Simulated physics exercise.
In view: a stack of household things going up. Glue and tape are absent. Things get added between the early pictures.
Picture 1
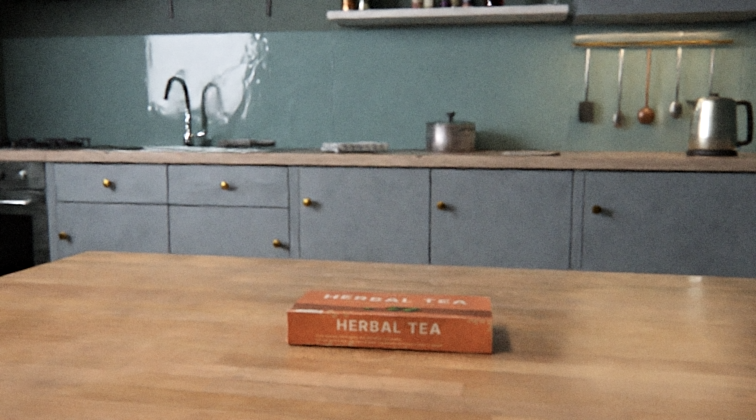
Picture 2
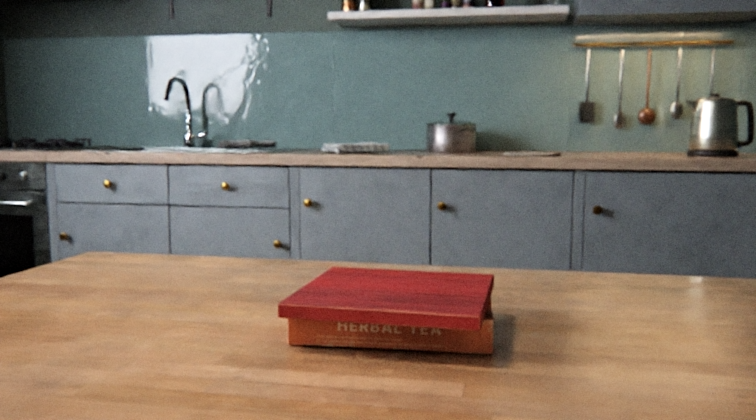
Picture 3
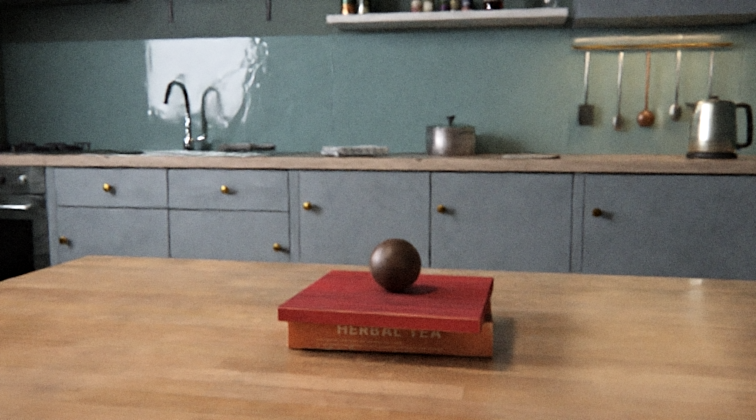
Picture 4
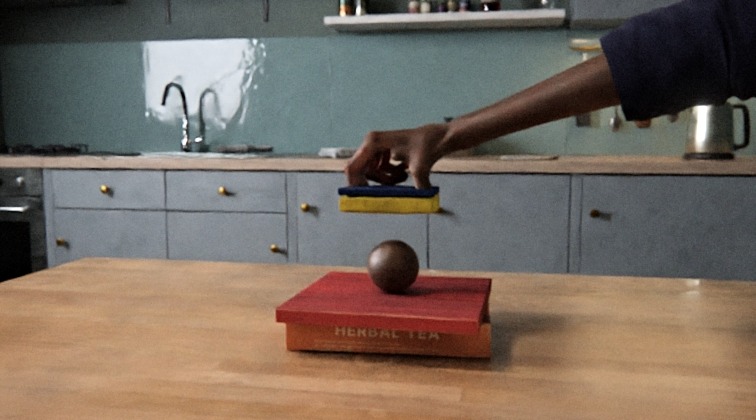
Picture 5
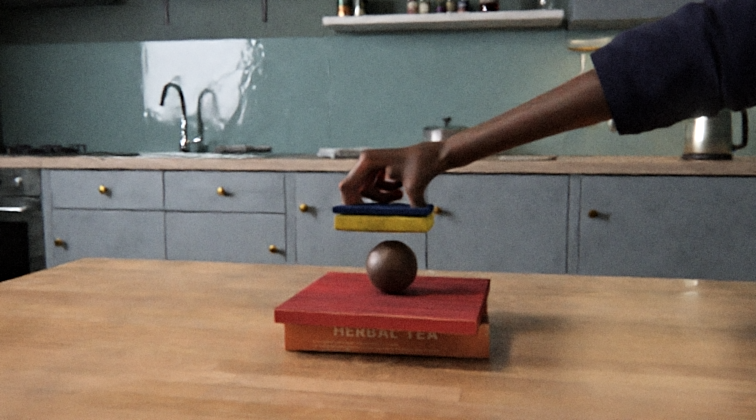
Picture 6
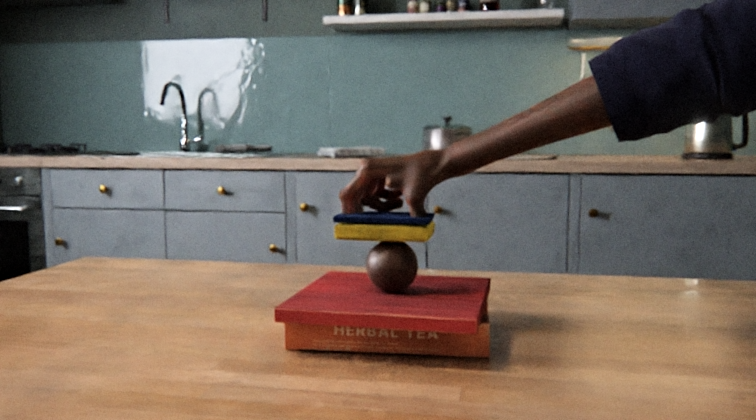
A hand lowers a yellow and blue sponge onto a brown ball atop a red board.
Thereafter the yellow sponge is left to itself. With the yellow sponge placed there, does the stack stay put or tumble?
I expect the stack will not stand.
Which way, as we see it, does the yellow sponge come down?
Toward the left-hand side.
Then, 0.60 s past the last view, yellow sponge now fallen.
Then, 1.20 s past the last view, things are still on the move.
Finally, fallen, yellow sponge; the other 3 still in place. Final places as the last picture's camera would see them, yellow sponge near (252, 320). The pile comes apart.
